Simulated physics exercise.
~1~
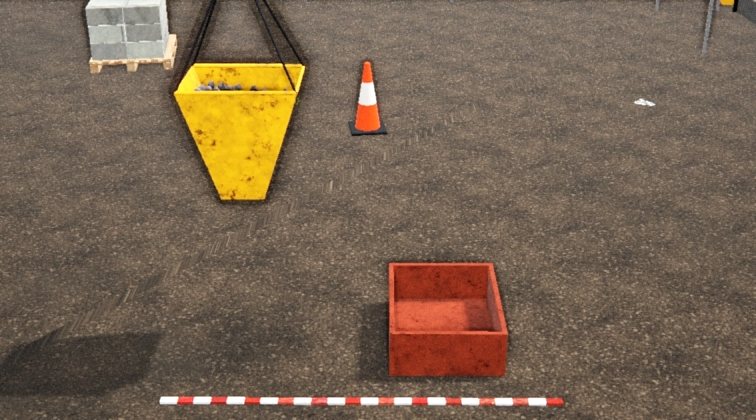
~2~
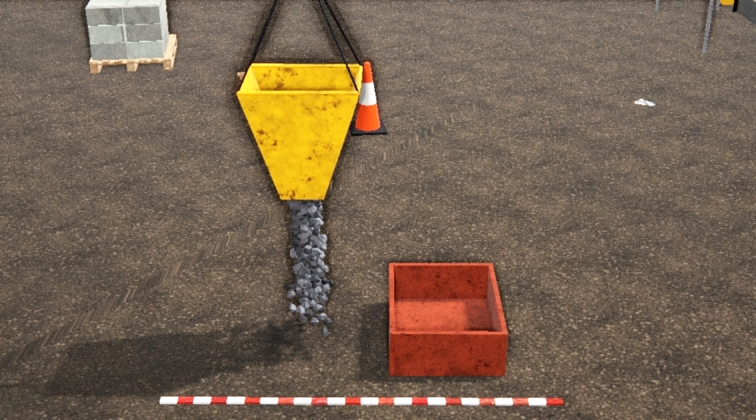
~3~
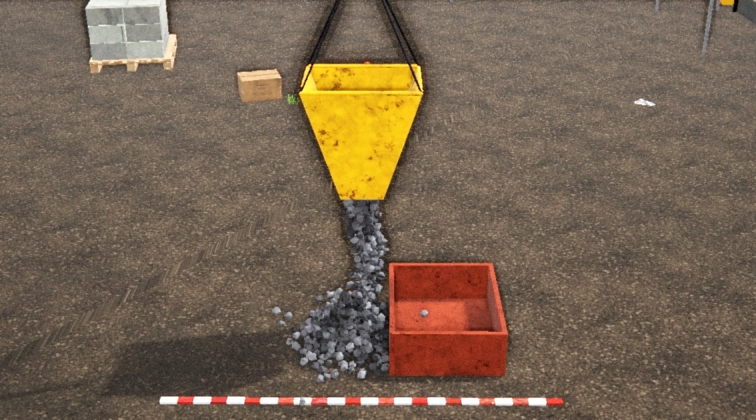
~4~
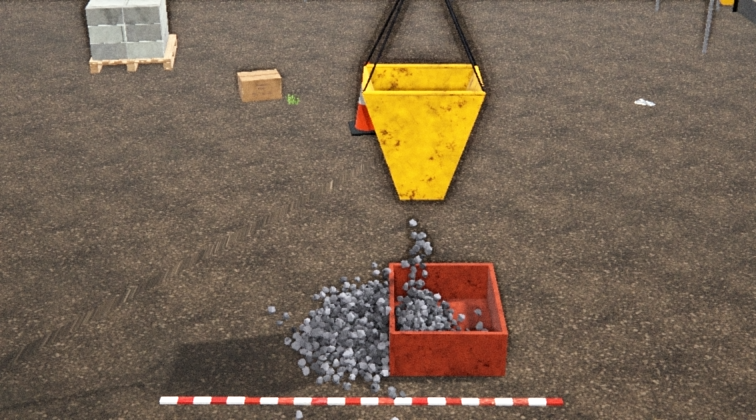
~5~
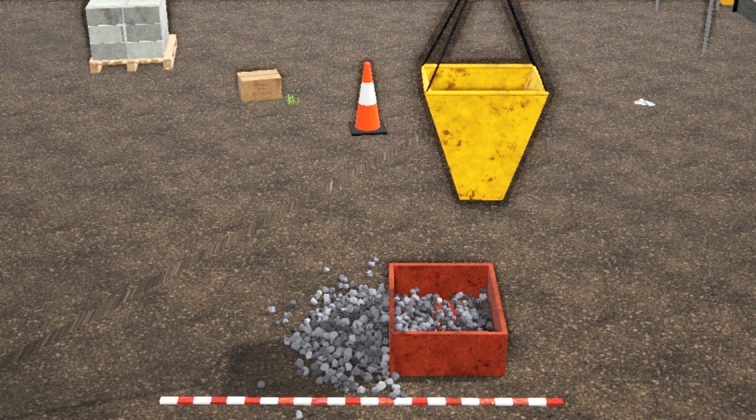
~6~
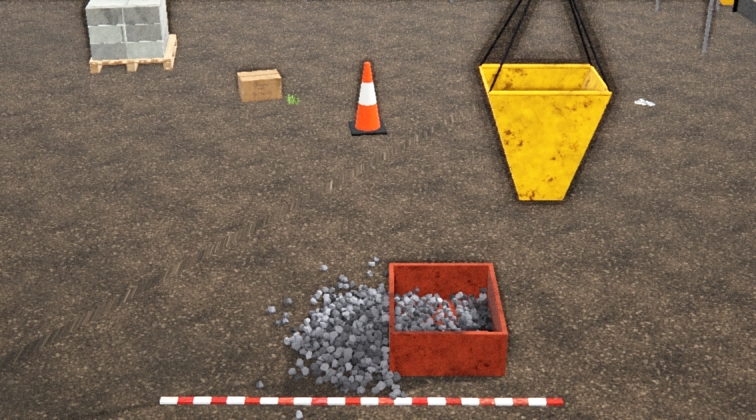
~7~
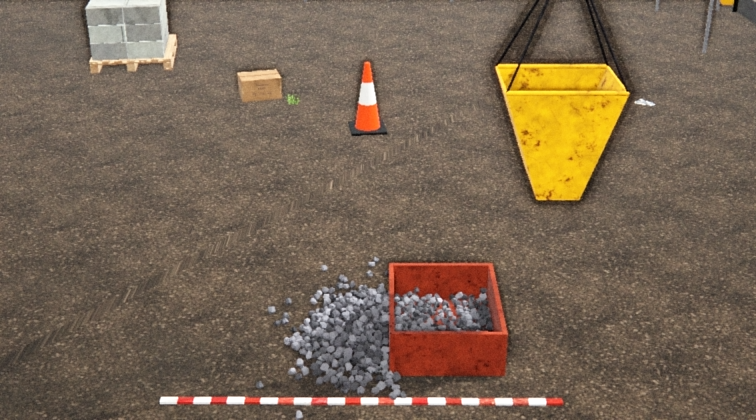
On a stretch of rough brown ground, a yellow skip hangs from dark cables to the left of an open red bin, behind a red and white striped pole. The skip glides steadily right, and grey stones begin pouring from its bottom before it reaches the bin. They pile up against the bin's left side, then the last of the stream drops inside as the skip passes overhead. Emptied, the skip carries on and stops to the right. Most stones lie heaped left of the bin, with a smaller share inside it.
